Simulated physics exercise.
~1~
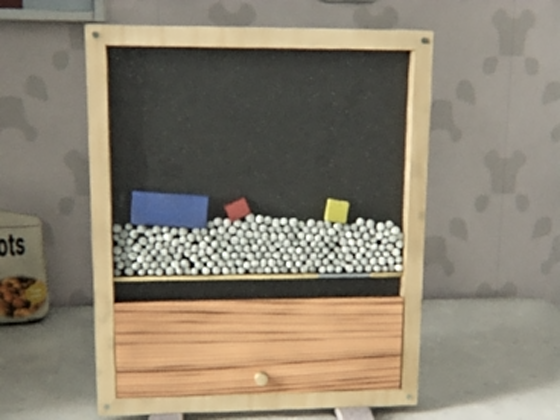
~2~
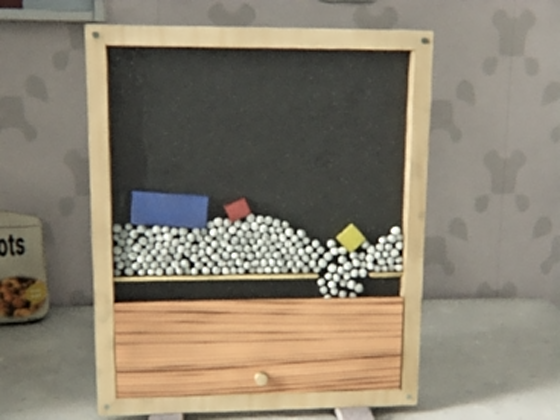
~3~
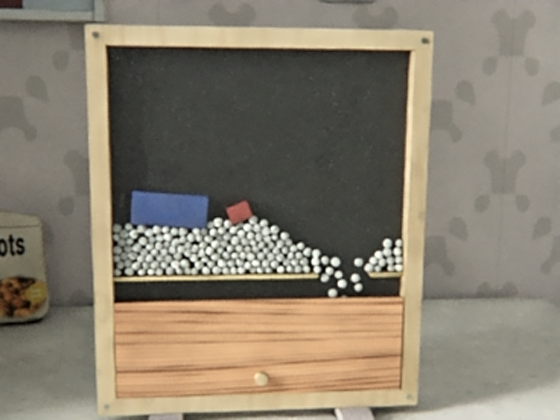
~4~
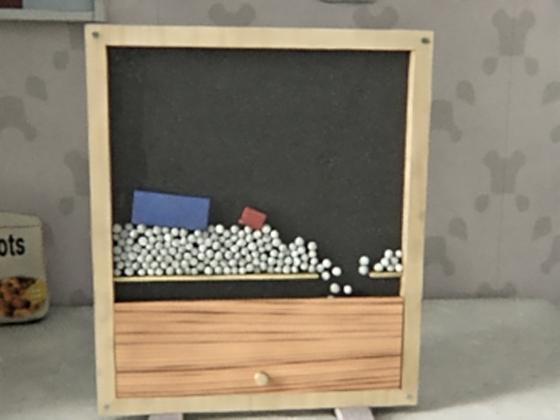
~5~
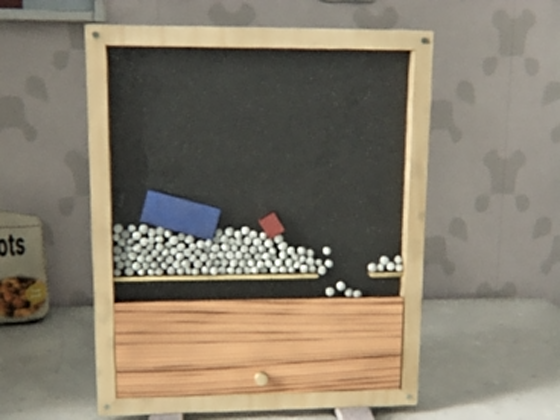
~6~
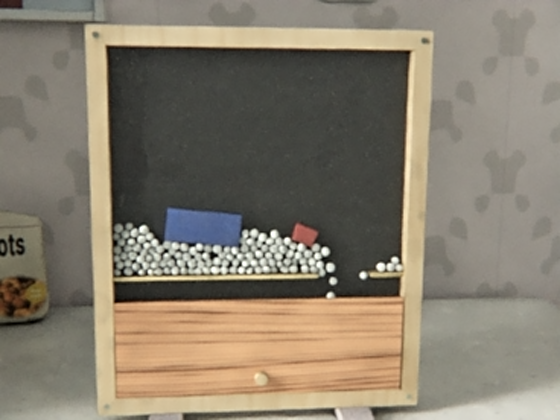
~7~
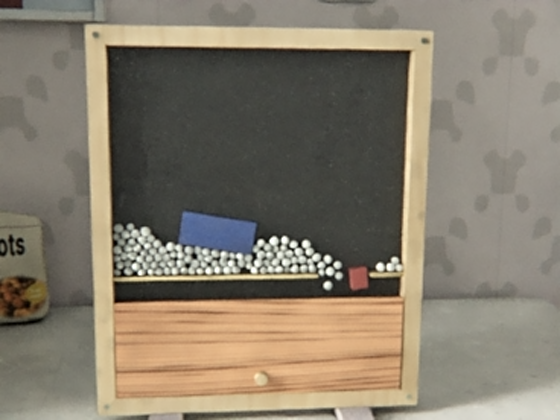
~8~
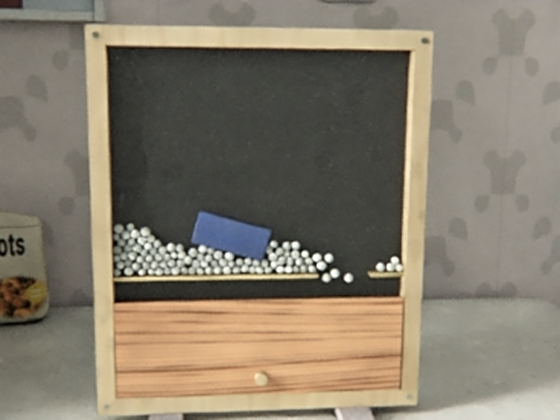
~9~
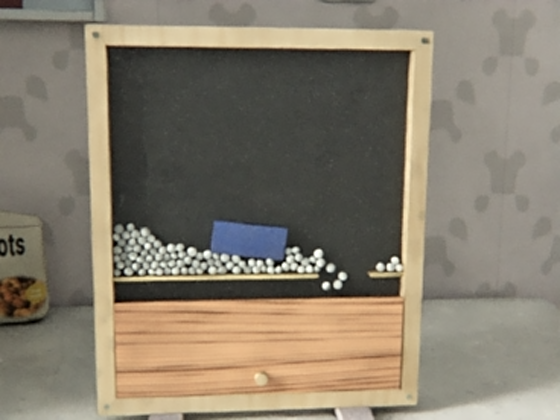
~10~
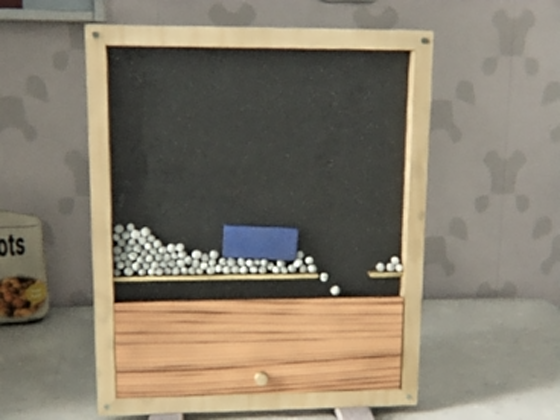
White beads draining through a floor gap in a framed box, yellow then red block dropping, blue block sliding right but staying.
